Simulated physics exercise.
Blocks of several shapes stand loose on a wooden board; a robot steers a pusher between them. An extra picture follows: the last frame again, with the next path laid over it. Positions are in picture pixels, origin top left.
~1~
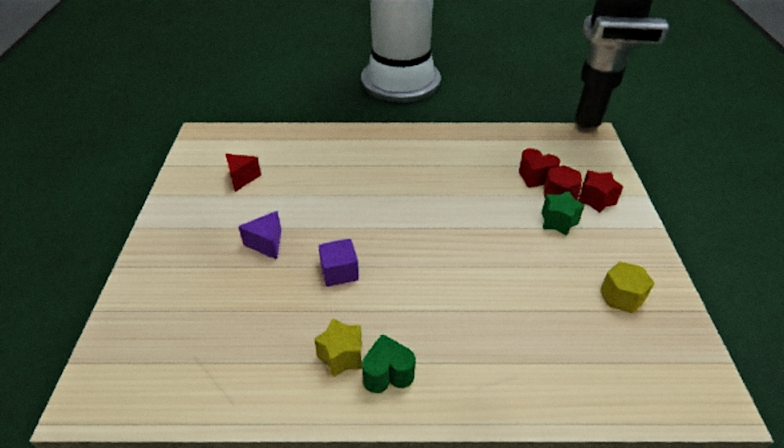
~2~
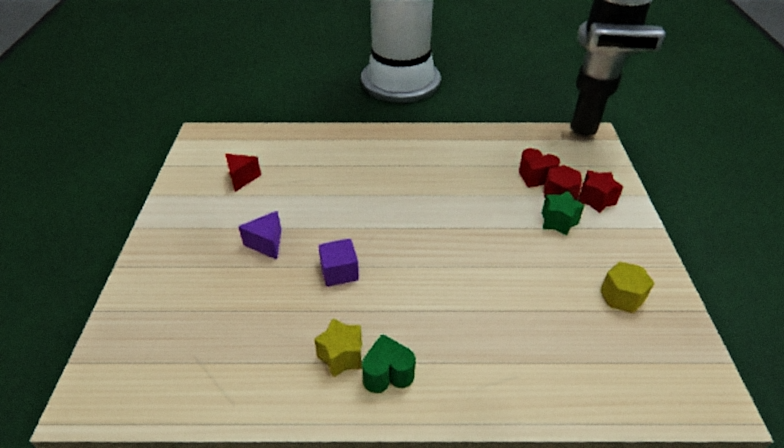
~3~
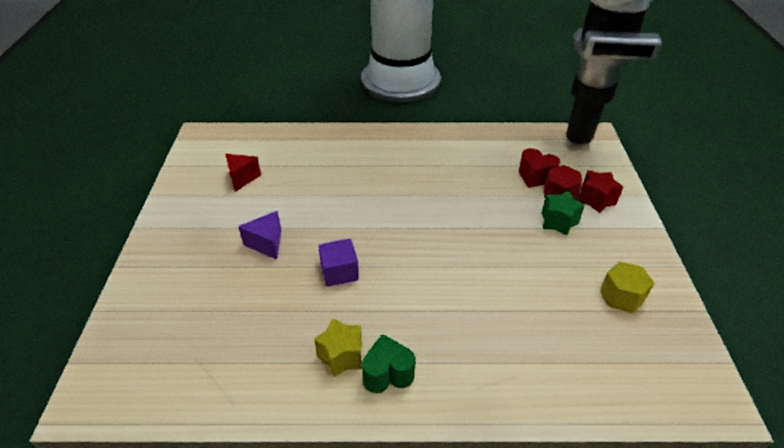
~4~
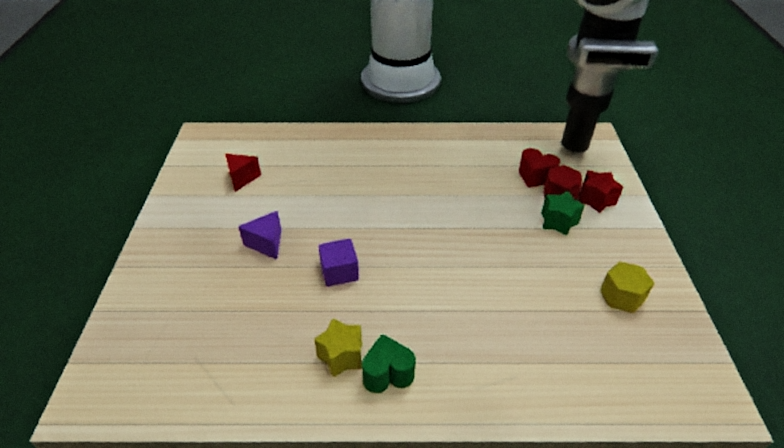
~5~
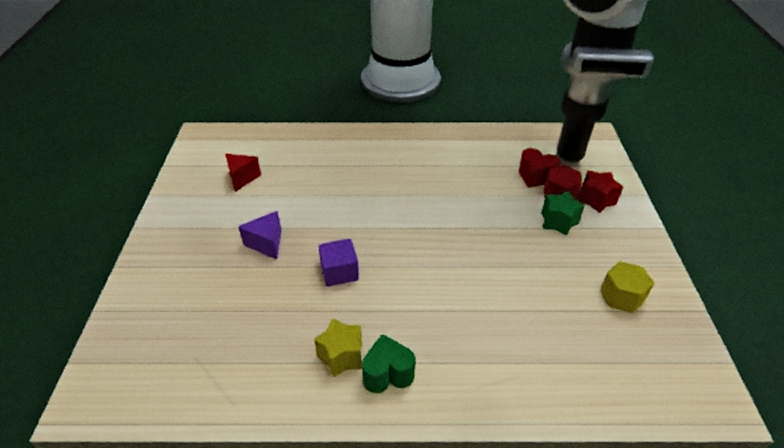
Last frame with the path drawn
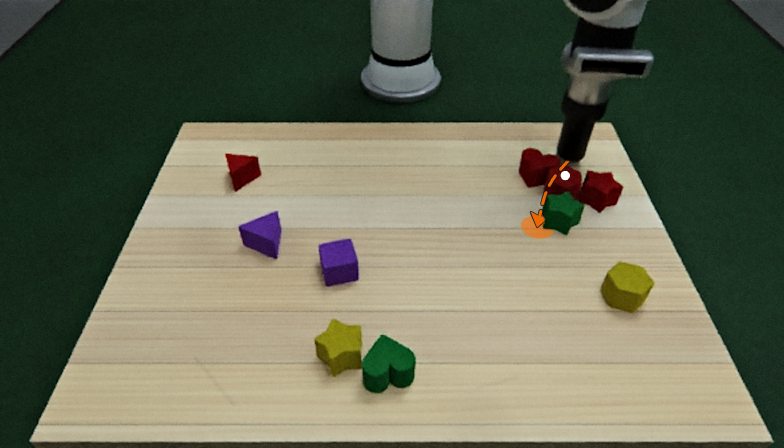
A robot's dark pusher moves slightly down toward the red blocks while every block stays still.
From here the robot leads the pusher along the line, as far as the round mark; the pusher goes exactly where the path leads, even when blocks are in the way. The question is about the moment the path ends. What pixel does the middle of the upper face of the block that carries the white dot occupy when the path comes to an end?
At pixel (579, 205).
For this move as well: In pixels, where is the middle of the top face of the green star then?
That would be at about pixel (573, 226).
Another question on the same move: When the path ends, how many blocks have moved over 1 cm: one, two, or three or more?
3 or more.
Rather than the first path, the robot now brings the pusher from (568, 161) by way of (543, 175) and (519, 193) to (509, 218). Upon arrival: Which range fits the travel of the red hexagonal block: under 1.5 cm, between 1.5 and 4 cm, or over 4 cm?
It moves less than 1.5 cm.
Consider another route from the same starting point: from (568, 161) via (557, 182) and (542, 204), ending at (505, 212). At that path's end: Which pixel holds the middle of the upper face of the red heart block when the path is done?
Its top centre lands on (525, 167).
The line goes from (568, 161) over (547, 190) to (537, 227); the dot is on the red hexagonal block.
On the path given first. One third of the way, pusher (555, 172); red heart block (528, 162), turned 40° clockwise; green star (564, 205); red hexagonal block (566, 182), turned 20° anticlockwise.
Two thirds of the way, pusher (545, 194); red heart block (523, 167), turned 90° clockwise; green star (571, 222), turned 30° clockwise; red hexagonal block (574, 200), turned 85° anticlockwise.
At the end, pusher (539, 220); red heart block (523, 167), turned 90° clockwise; green star (573, 226), turned 35° clockwise; red hexagonal block (579, 205), turned 105° anticlockwise; red star unmoved.
